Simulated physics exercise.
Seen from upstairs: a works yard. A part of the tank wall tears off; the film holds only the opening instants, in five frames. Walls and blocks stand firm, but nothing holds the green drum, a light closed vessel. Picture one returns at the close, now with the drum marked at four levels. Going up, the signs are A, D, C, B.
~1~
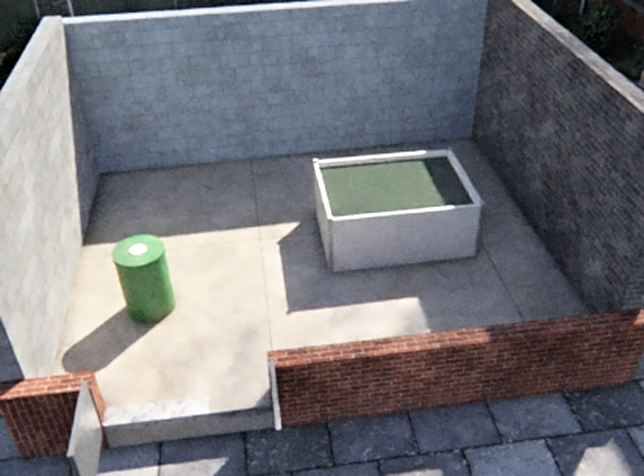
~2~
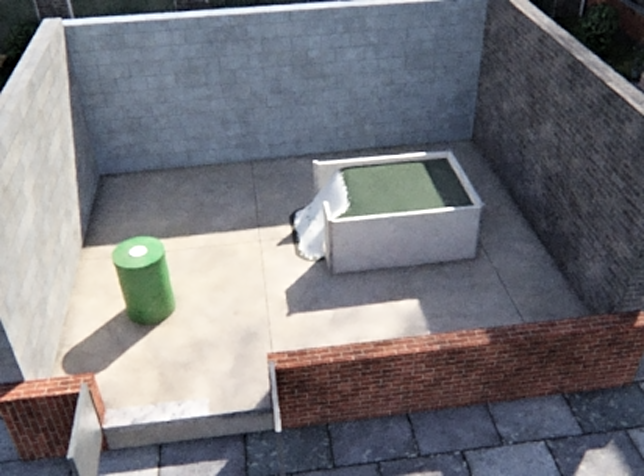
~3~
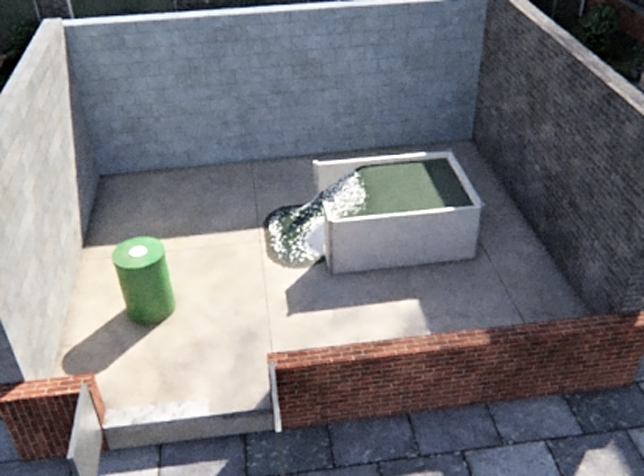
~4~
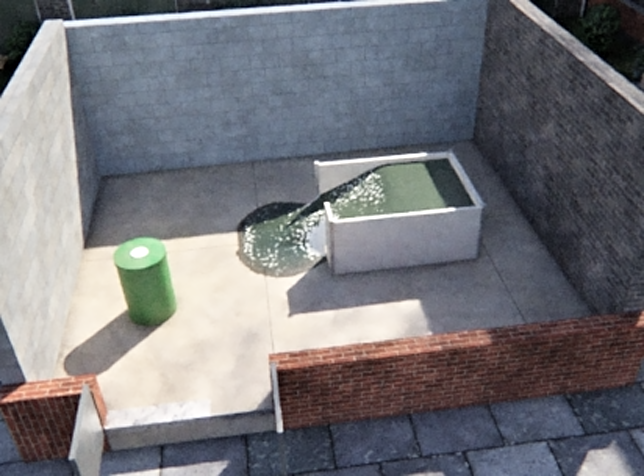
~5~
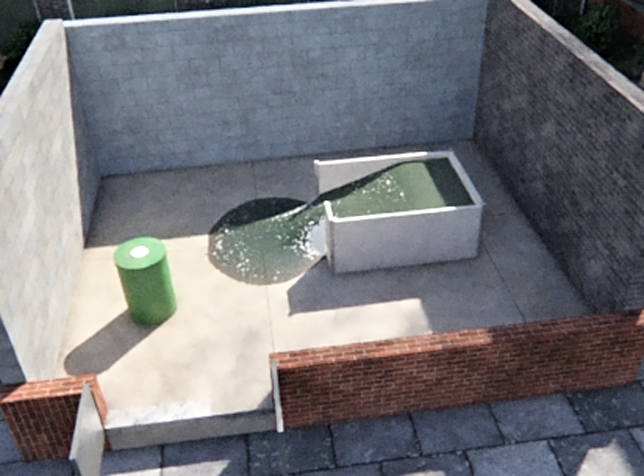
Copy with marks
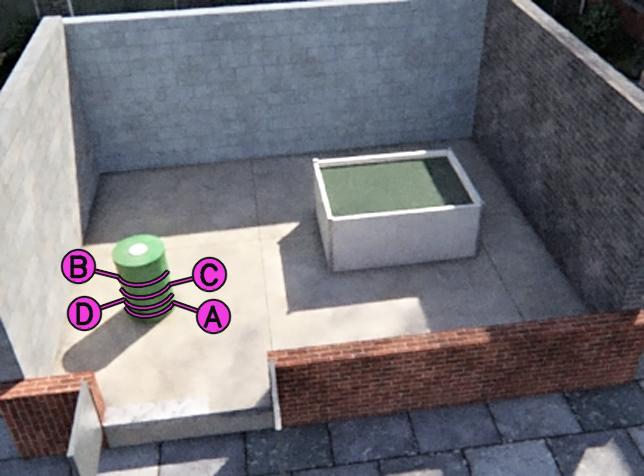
A white-walled tank lets greenish water pour from its left side, spreading across the yard floor.
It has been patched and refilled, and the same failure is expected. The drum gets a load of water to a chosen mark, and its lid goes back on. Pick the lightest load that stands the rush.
The answer is mark D.
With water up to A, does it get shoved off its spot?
Yes.
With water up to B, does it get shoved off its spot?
No, that is safe.
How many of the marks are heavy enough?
Three of them.
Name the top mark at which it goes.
That is mark A.
On the marked copy, A at (148, 316); B at (141, 285); C at (144, 297); D at (147, 308); from the bottom up A, D, C, B.
Choosing A, it is pushed about its own width away.
Choosing B, it does not move.
Choosing C, it does not move.
Choosing D, it does not move.
